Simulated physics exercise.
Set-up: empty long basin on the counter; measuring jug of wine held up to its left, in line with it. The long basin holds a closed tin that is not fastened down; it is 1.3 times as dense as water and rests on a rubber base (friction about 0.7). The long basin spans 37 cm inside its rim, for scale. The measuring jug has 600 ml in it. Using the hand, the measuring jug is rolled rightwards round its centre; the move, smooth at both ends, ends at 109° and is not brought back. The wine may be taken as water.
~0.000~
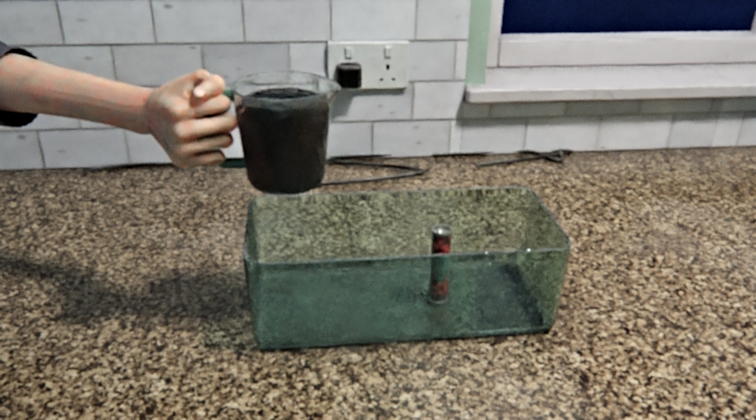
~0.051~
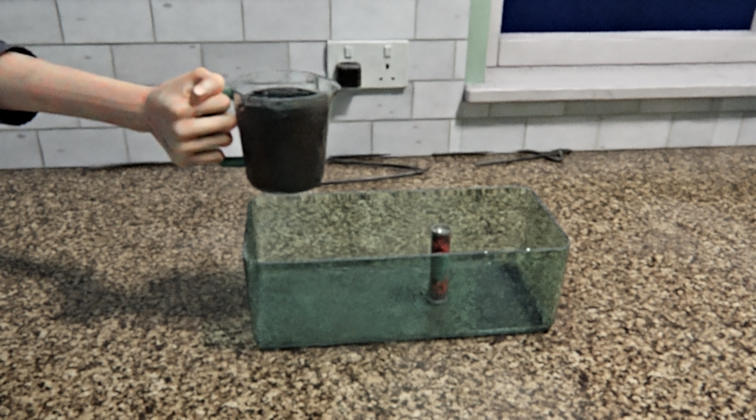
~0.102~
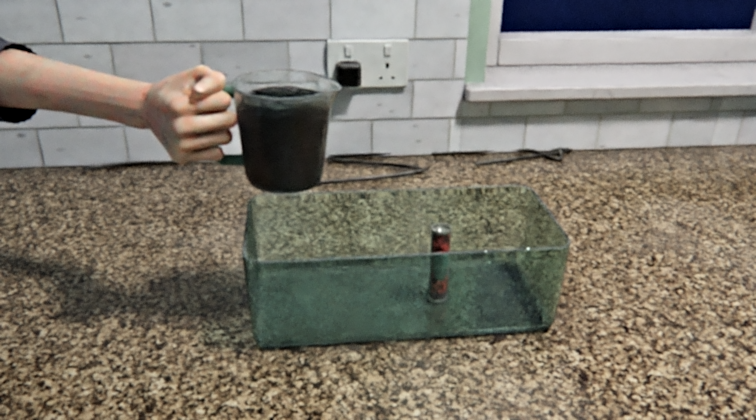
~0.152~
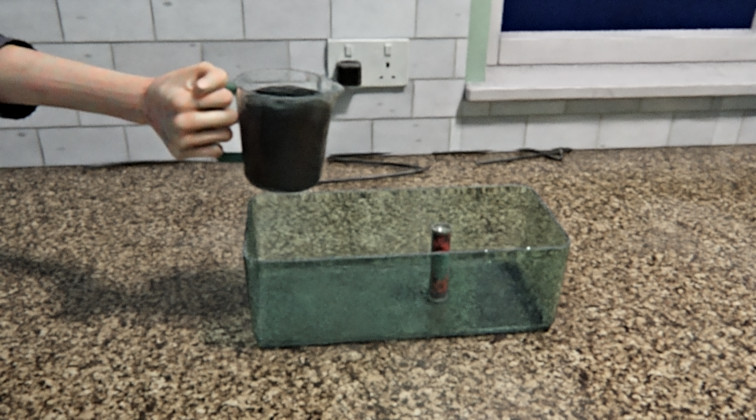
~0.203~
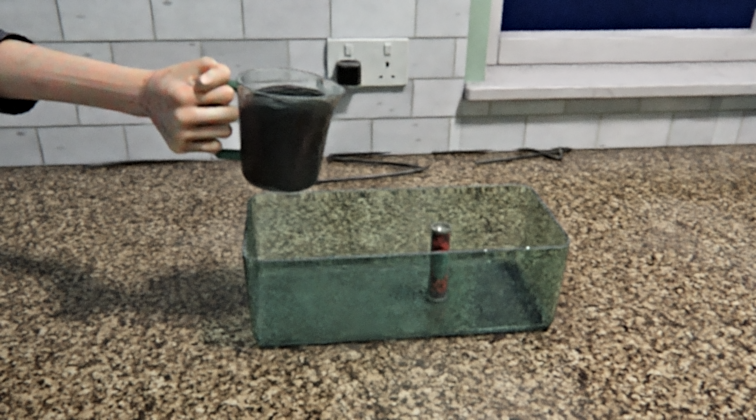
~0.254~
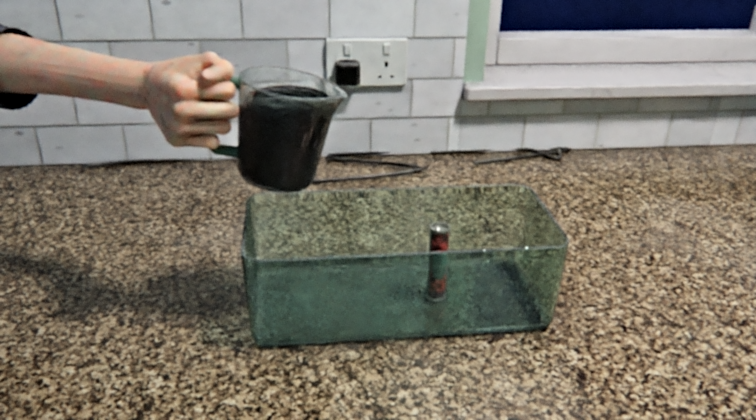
A speckled brown kitchen counter is seen from the front and slightly above, backed by white tiles, a wall socket and a dark blue window panel. A hand at left holds a clear jug of dark liquid above the left part of a long, greenish glass basin, where a small red and black can stands upright. The hand slowly tilts the jug slightly rightwards, while the camera stays still.
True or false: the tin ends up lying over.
False.
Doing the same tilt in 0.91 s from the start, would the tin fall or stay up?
So the tin will hold steady.
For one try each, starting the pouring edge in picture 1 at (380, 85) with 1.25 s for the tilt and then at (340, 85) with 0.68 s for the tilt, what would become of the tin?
Trial 1 - tin tips; trial 2 - tin stays standing.
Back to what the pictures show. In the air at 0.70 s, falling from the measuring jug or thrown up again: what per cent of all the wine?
Around 16 percent.
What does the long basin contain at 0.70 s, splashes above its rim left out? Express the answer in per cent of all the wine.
I'd put it near 7 percent.
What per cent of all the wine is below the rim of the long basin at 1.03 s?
Some 68 percent of the total.
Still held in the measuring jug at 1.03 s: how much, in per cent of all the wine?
Around 20 in a hundred.
After 0.70 s the tilt is 65° and 77 per cent is still to pour; the tin stands where it began.
After 1.03 s the tilt is 101° and 19 per cent is still to pour; the tin stands where it began.
After 1.38 s the tilt is 109° and 0 per cent is still to pour; the tin stands where it began.
After 1.75 s the tilt is 109° and 0 per cent is still to pour; the tin stands where it began.
In the end the tin stands where it began.
